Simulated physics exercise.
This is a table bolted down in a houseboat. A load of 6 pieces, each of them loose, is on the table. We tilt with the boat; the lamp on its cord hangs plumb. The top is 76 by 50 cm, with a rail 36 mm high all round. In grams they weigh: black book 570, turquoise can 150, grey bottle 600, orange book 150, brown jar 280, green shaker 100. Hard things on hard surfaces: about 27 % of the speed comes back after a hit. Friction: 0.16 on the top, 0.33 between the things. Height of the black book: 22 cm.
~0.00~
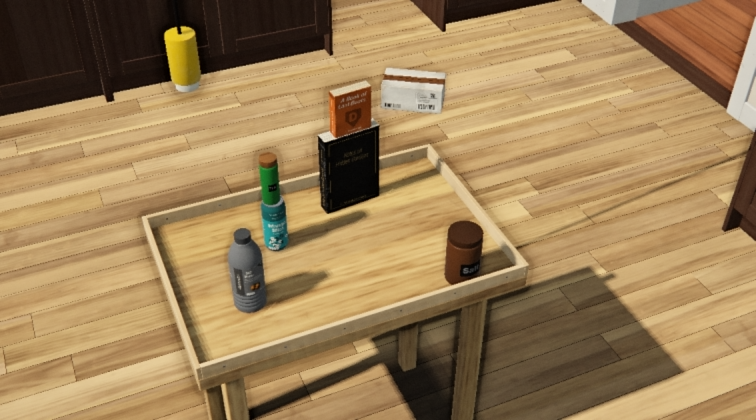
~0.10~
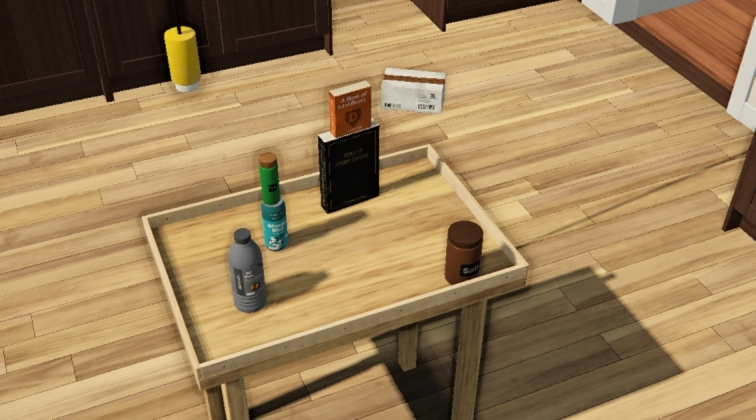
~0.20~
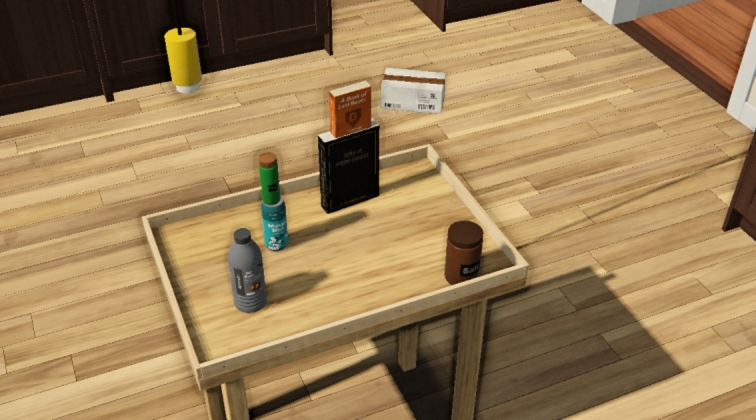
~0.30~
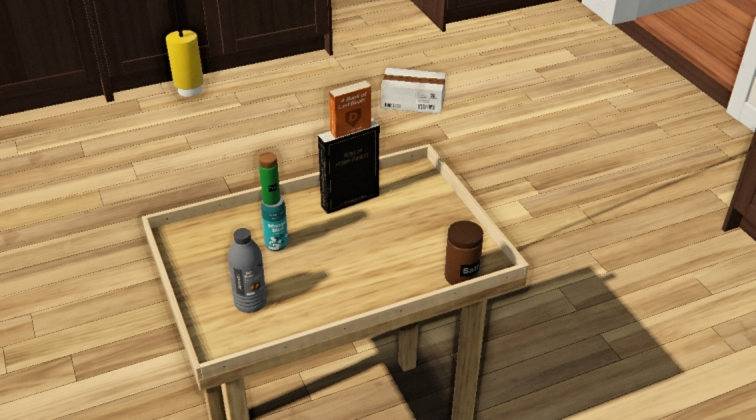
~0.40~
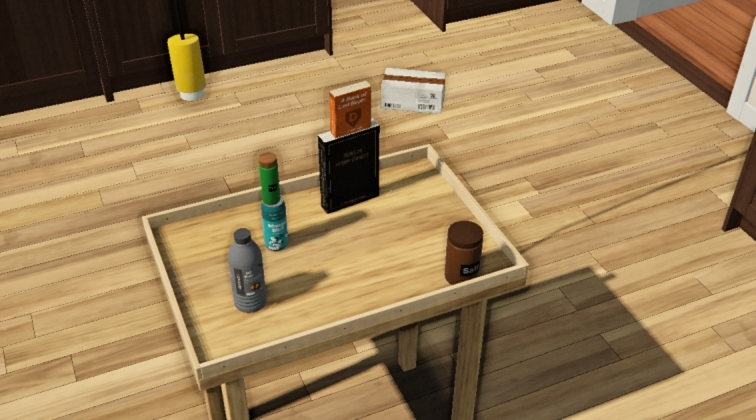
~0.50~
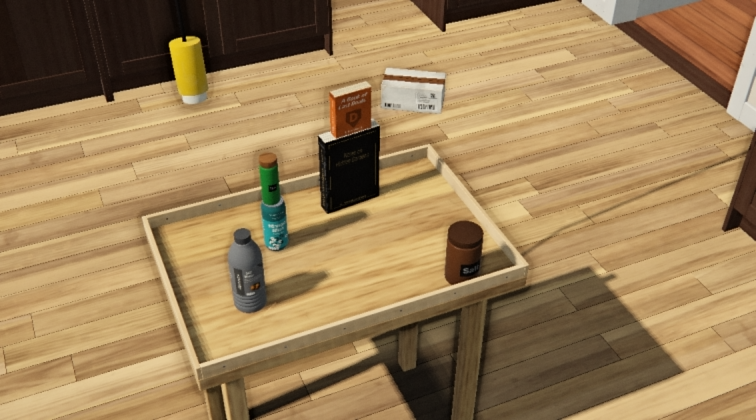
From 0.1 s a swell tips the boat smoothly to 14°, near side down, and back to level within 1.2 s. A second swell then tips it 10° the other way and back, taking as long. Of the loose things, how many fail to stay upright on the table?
Tipped or gone: Exactly two.
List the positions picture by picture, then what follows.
The first frame shows boat level; black book (350, 167); turquoise can (275, 223).
The second frame shows boat level; brown jar (464, 254); green shaker (270, 179).
The third frame shows boat heeled 1°, near side down; grey bottle (246, 269); orange book (350, 110).
The fourth frame shows boat heeled 4°, near side down; brown jar (464, 254); green shaker (270, 179).
The fifth frame shows boat heeled 7°, near side down; grey bottle (246, 269); orange book (351, 110).
The sixth frame shows boat heeled 10°, near side down; black book (350, 167); turquoise can (275, 223).
After 0.90 s, boat heeled 10°, near side down; black book 55° off its base near (369, 199); turquoise can moved 5 cm near (282, 237); orange book 45° off its base.
After 1.20 s, boat heeled 1°, near side down; black book on its side near (396, 254); turquoise can moved 12 cm near (291, 254); orange book 40° off its base.
In the end (3.0 s), toppled on the table, black book and orange book; not toppled but over 5 cm from the start, turquoise can, grey bottle and green shaker; brown jar under 5 cm from the start. At the end, from the last picture's camera, black book near (368, 213), turquoise can near (290, 252).
